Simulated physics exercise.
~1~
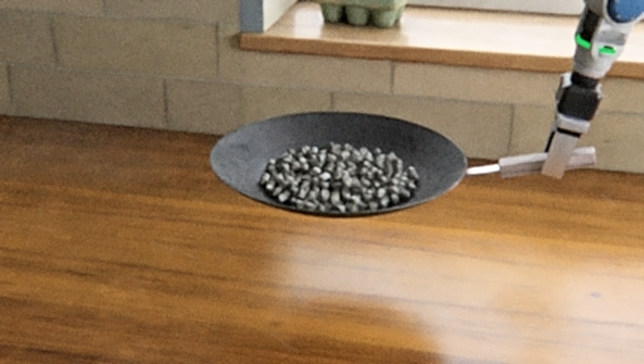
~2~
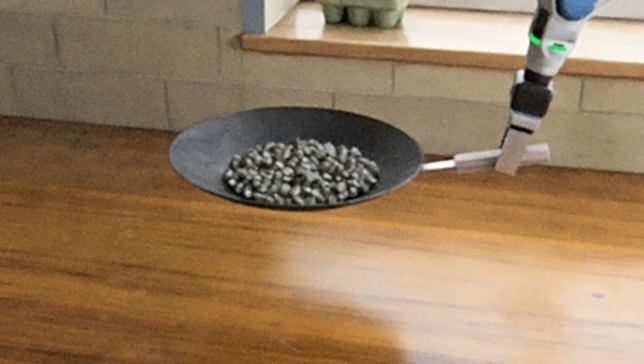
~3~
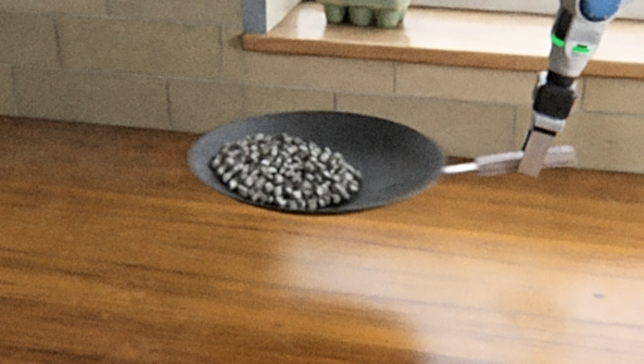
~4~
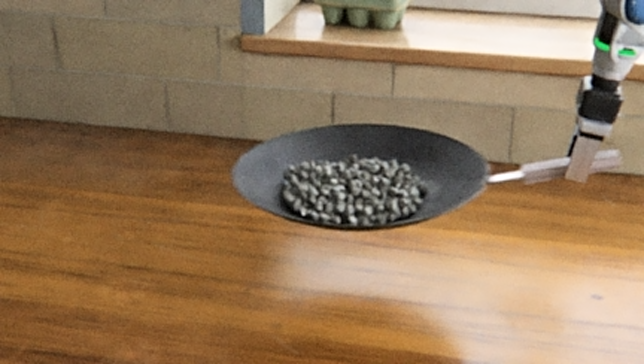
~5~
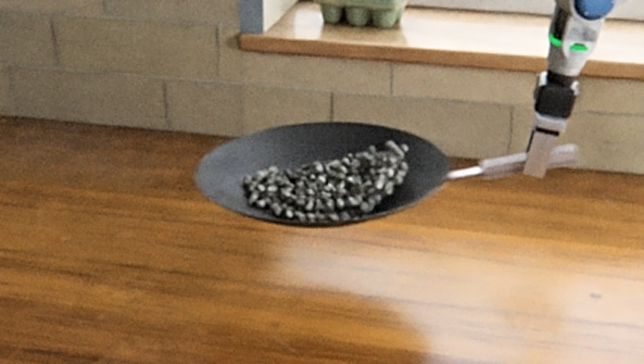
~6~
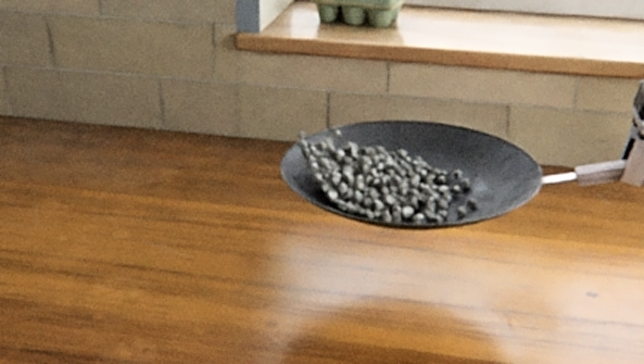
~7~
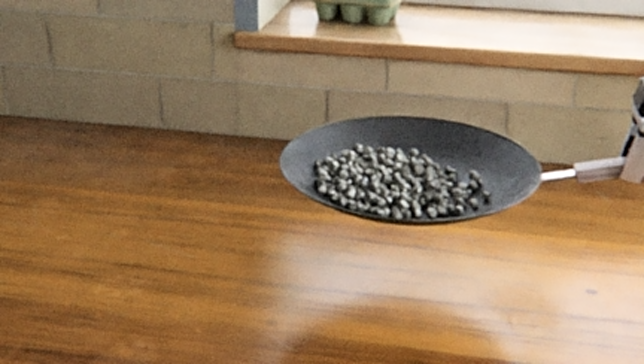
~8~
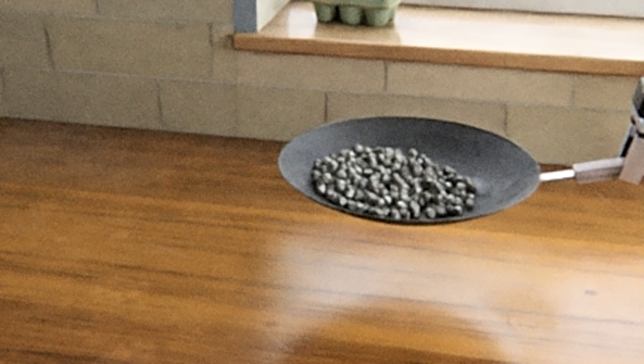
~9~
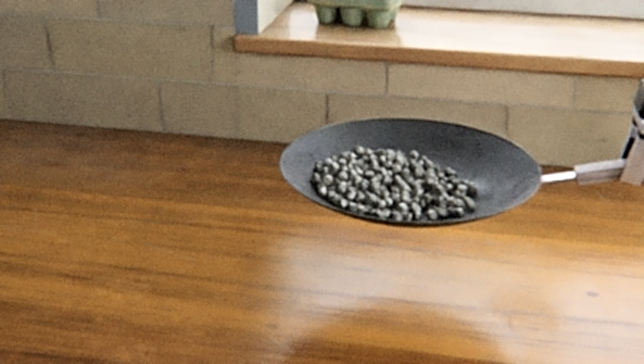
A dark grey wok full of small grey pebbles is held by its handle in a robot arm's gripper above a glossy brown wooden counter. The slightly swaying view looks down across the counter towards a pale tiled wall and a windowsill with a green carton. The arm shifts the wok left, then right in stages, and the pebbles slide towards its left side before settling back. It moves left again as they bank up on the right, then swings farther right, throwing them up the left side. Finally the wok stops, the pebbles resting inside.
